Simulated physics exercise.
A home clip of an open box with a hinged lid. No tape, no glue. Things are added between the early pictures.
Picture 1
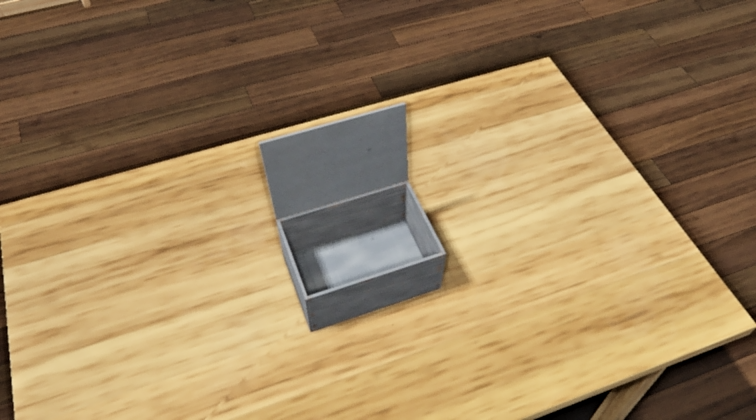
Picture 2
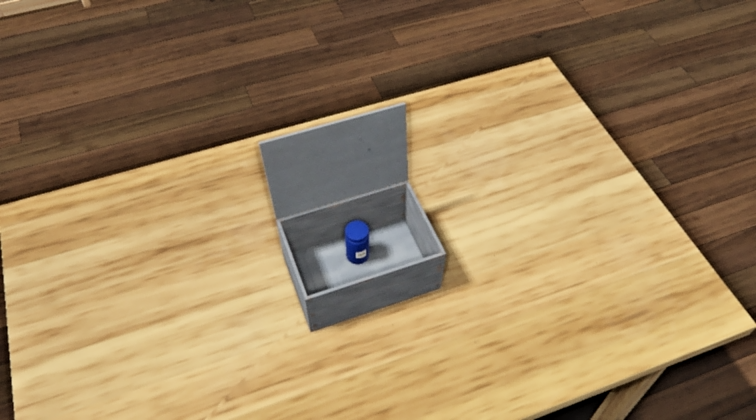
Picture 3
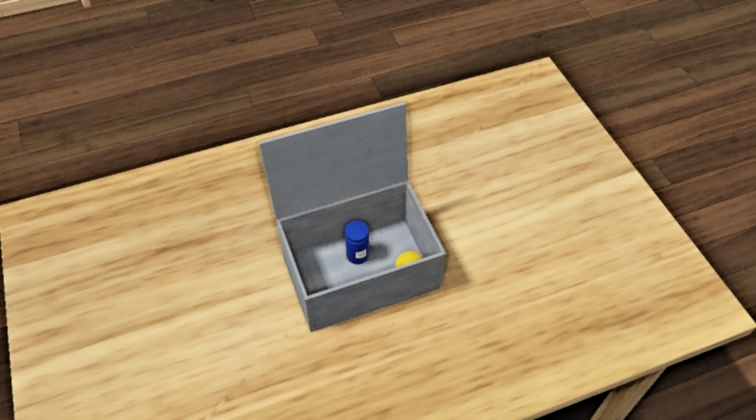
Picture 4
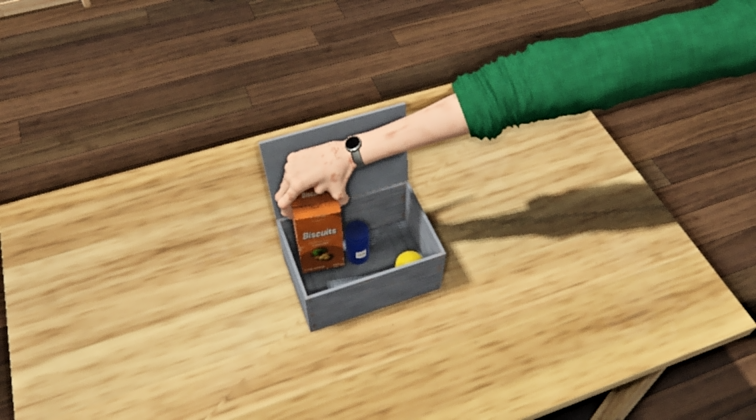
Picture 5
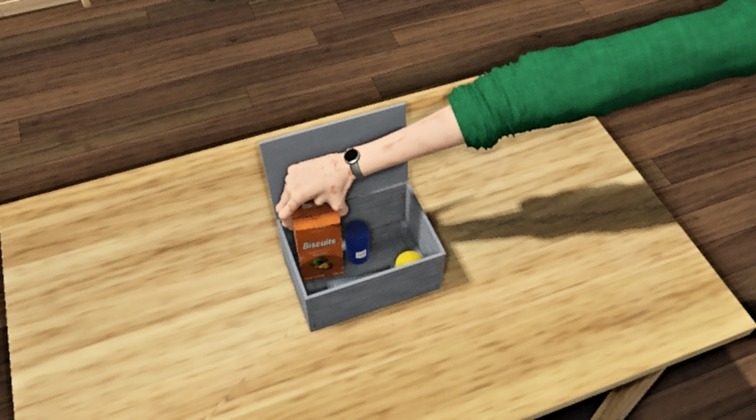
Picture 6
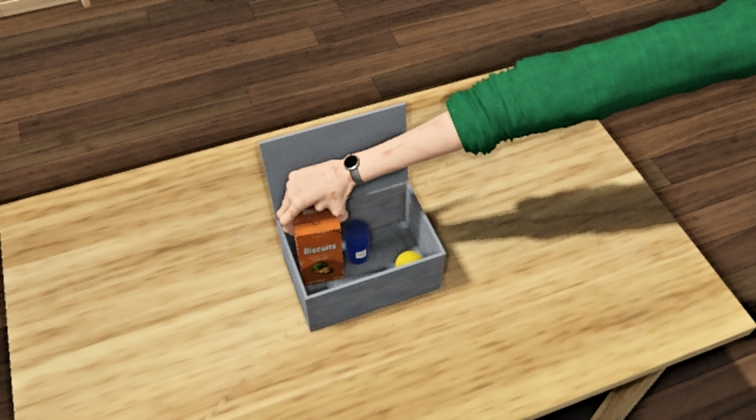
A hand in a green sleeve lowering an orange biscuit carton into an open grey box after a blue container and yellow object appear inside.
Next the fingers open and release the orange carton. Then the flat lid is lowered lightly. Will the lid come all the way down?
The lid is held up.
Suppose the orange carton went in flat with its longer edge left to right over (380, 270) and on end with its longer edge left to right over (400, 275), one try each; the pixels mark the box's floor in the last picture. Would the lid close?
First, it stays ajar; second, it sits on the rim.
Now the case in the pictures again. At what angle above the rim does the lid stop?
Some 75° above the rim.
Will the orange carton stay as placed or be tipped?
The orange carton stays as placed.
Then, 1.00 s after the last picture, lid starting down.
Then, 1.20 s after the last picture, orange carton resting near (318, 243).
Then, 2.00 s after the last picture, lid 76° above the rim.
Then, 4.20 s after the last picture, lid 75° above the rim.
At rest, lid 74° above the rim; all 3 in place. Seen from the same camera at the end, orange carton near (318, 244).
